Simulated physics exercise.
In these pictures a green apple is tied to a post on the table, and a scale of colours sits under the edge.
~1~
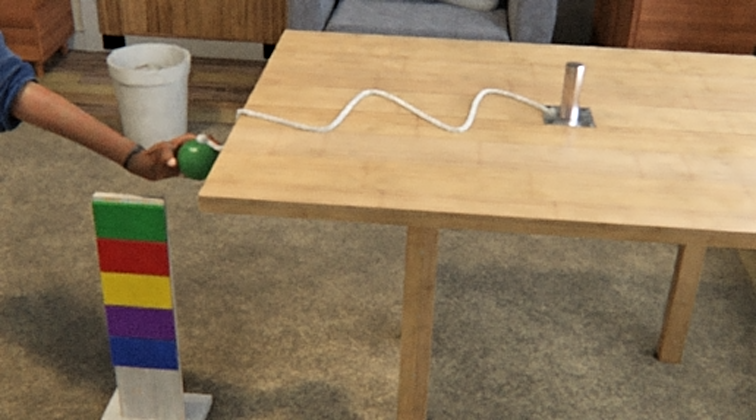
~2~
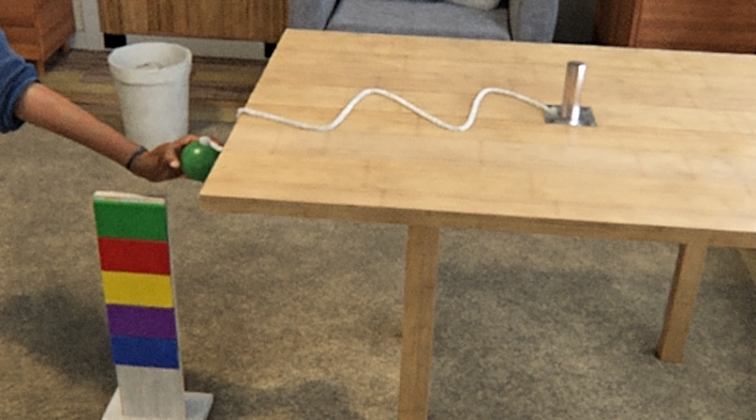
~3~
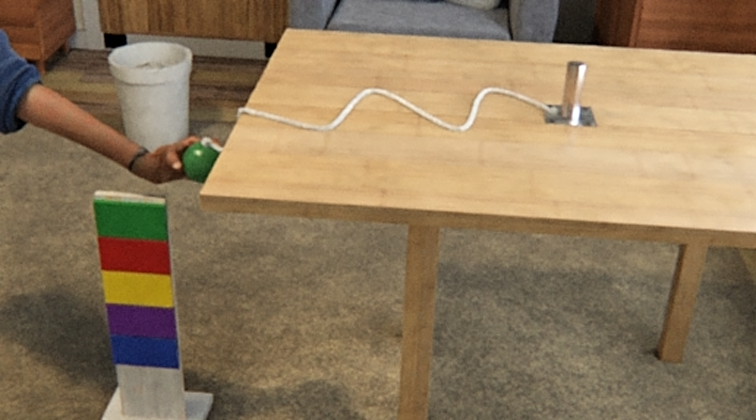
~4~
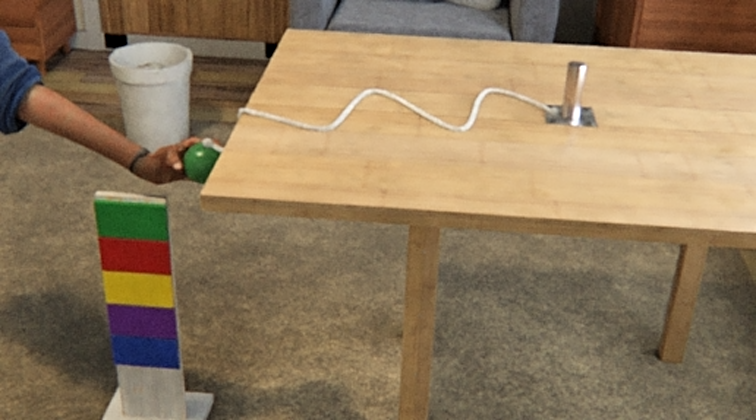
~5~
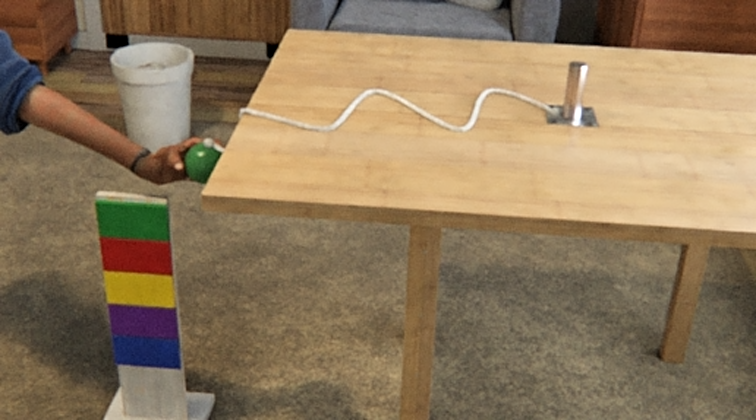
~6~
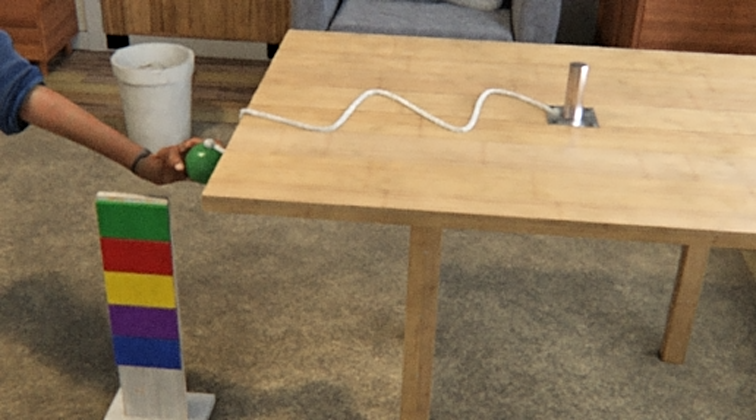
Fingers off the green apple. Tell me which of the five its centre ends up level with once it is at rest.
Its centre ends up level with blue.
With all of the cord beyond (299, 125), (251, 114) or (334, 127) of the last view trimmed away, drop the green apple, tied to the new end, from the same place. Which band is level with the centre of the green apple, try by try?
For the first: Red; for the second: Yellow; for the third: Green.
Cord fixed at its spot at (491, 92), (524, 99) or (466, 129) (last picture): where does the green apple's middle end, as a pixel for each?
In order: (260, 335), then (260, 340), then (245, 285).
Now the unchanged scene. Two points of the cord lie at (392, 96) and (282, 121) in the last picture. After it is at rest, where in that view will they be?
Around (257, 106), then around (260, 253).
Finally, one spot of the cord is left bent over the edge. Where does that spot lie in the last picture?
About (382, 93).
Early on, apple near (224, 335); level with purple.
Midway, apple near (285, 355); level with blue.
Near the end, apple near (242, 354); level with blue.
Finally, apple near (264, 357); level with blue. At blue.
